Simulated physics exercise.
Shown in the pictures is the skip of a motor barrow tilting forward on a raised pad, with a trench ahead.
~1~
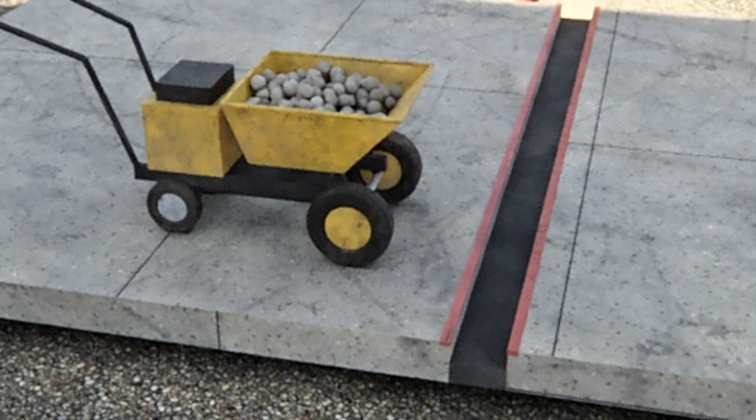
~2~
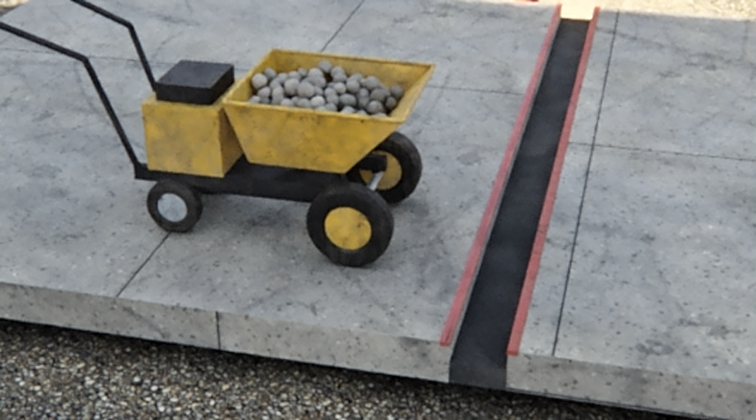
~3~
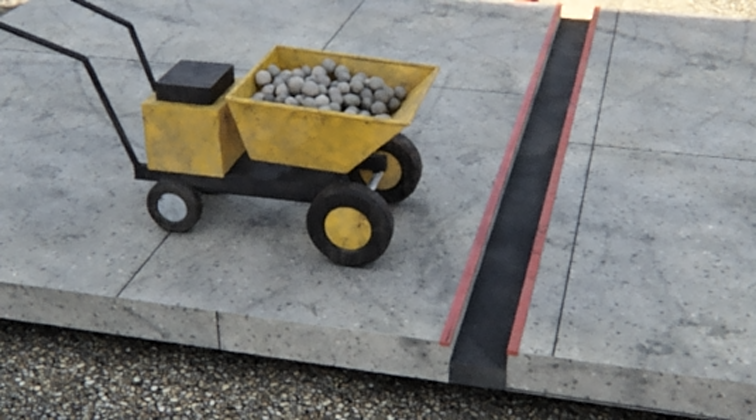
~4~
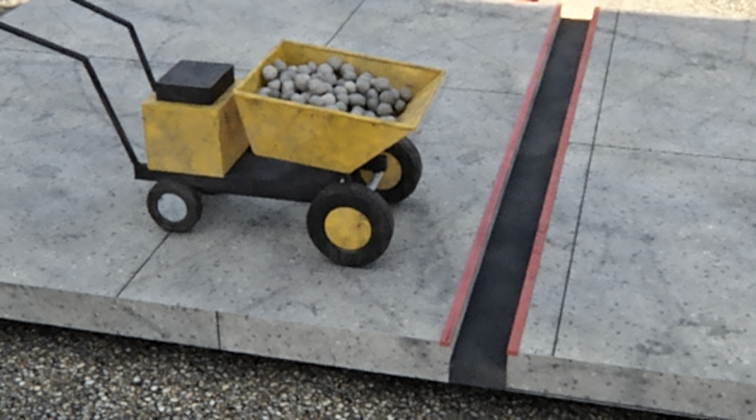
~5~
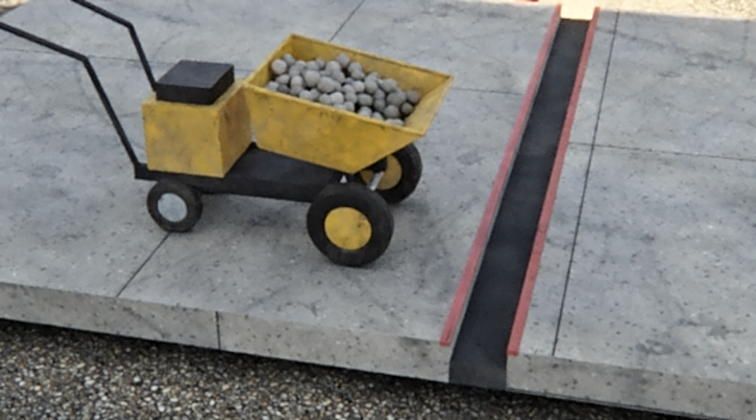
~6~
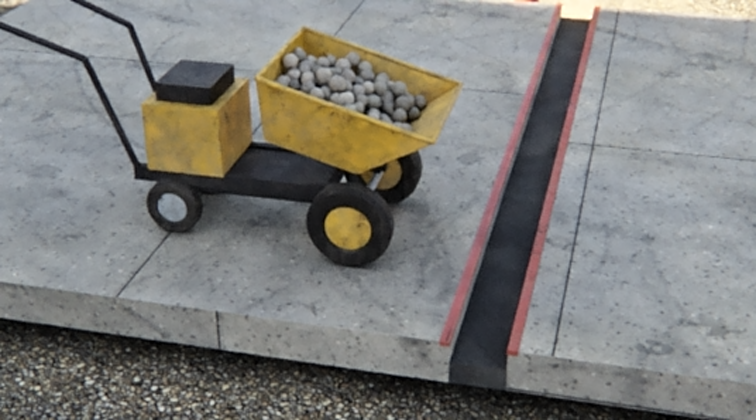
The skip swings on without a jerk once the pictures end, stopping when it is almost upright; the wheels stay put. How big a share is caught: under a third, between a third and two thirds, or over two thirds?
Inside: A third to two thirds.
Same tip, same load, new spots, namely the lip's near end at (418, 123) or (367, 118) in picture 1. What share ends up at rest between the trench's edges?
About 30 per cent for the first spot and about 50 per cent for the second.
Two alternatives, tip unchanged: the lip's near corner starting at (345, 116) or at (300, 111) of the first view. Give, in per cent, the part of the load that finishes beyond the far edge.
You'd get 0 in a hundred the first time and 0 in a hundred the second.
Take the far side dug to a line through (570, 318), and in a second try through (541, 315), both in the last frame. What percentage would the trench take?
In order: Some 90 per cent, then some 70 per cent.
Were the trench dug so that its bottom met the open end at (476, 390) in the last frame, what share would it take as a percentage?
That would give roughly 70 percent.
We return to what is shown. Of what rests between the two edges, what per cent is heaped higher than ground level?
It works out at about 35 percent.
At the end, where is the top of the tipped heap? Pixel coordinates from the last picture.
Once it settles, the peak is close to (523, 224) in the last picture.
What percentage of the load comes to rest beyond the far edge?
I'd estimate about 30 per cent of the load.
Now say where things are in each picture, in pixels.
The first picture shows lip of the skip at (401, 121), level; top of the load at (311, 98), river pebbles; first edge of the trench at (457, 304); far edge at (522, 312), the trench under half as wide as the skip, and shallow for its width.
The second picture shows lip of the skip at (402, 122), level; top of the load at (313, 97).
The third picture shows lip of the skip at (407, 124), tipped barely; top of the load at (304, 99).
The fourth picture shows lip of the skip at (414, 129), tipped a little; top of the load at (307, 90).
The fifth picture shows lip of the skip at (423, 135), tipped a little; top of the load at (314, 86).
The sixth picture shows lip of the skip at (433, 143), tipped clearly; top of the load at (310, 84); first edge of the trench at (457, 304); far edge at (522, 312).
Soon after the last picture, skip tipped steeply; all in the skip.
A little later, skip tipped right over; most in the skip; about a quarter in or heaped over the trench; a small part beyond it; a stray few falling.
Later still, skip tipped right over; about a quarter in the skip; about half in or heaped over the trench; about a quarter beyond it.
At rest, skip tipped right over; about a quarter in the skip; about half in or heaped over the trench; about a quarter beyond it.
